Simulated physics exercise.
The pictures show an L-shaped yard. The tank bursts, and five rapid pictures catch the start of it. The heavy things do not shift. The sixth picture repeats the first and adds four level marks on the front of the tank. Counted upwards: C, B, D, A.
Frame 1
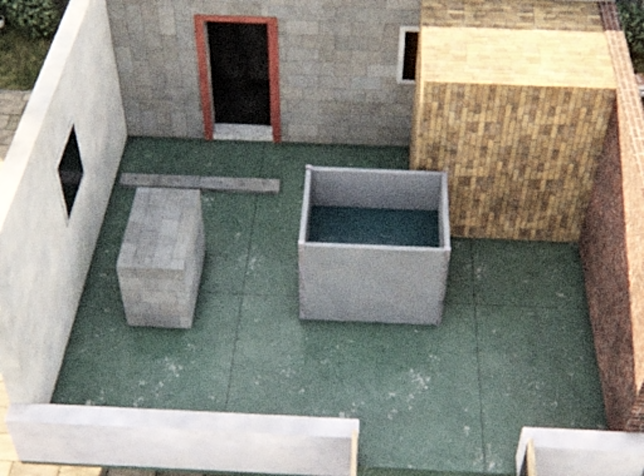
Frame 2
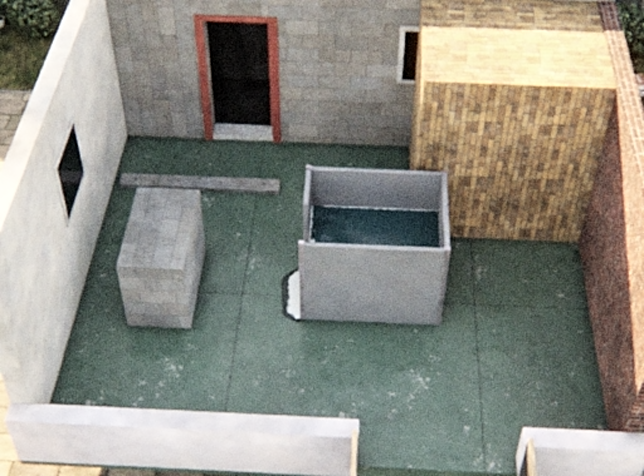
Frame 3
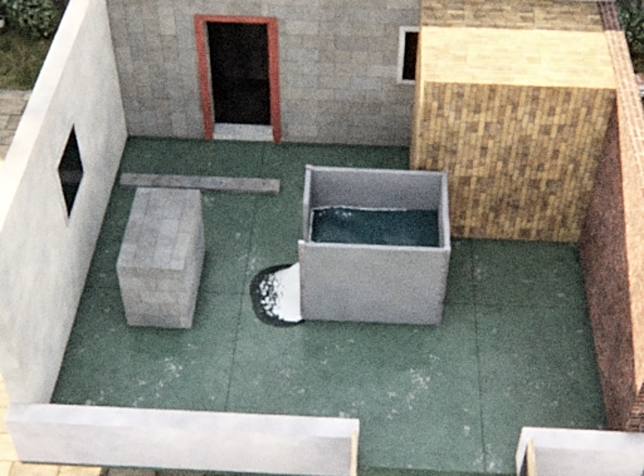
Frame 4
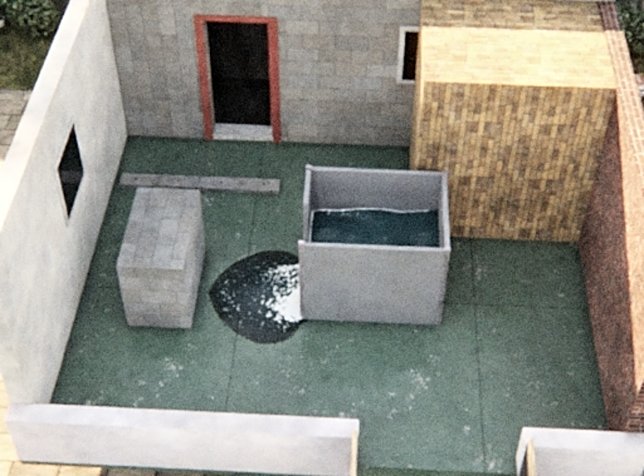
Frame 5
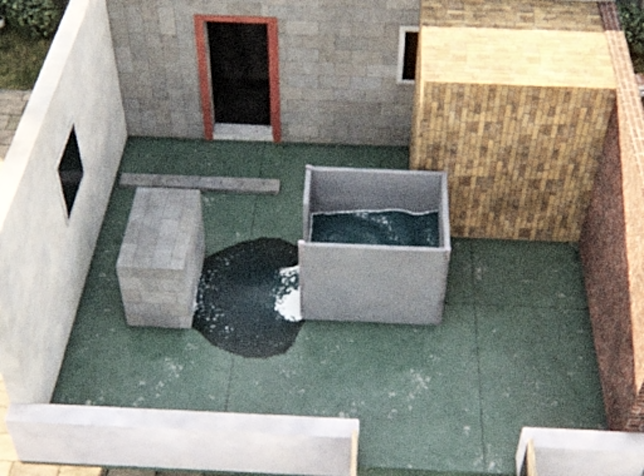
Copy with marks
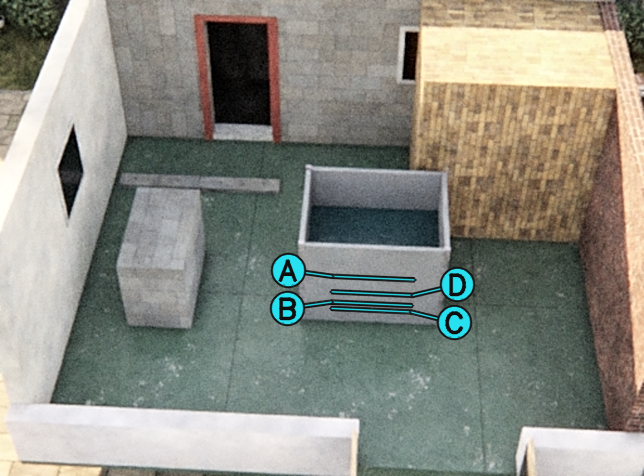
In this clip, water gushes from the left side of a grey tank in a walled yard, spreading across the green ground as a dark, foam-flecked pool that reaches a grey block while the water in the tank ripples.
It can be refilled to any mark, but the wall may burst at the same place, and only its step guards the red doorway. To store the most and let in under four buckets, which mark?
Go for A.
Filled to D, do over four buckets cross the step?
No, that is safe.
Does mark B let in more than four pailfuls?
No, not at all.
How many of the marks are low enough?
All four.
On the marked copy, A at (373, 278); B at (371, 303); C at (371, 310); D at (372, 293); from the bottom up C, B, D, A.
Choosing A, a splash gets over, under a bucket.
Choosing B, nothing gets over.
Choosing C, nothing gets over.
Choosing D, nothing gets over.
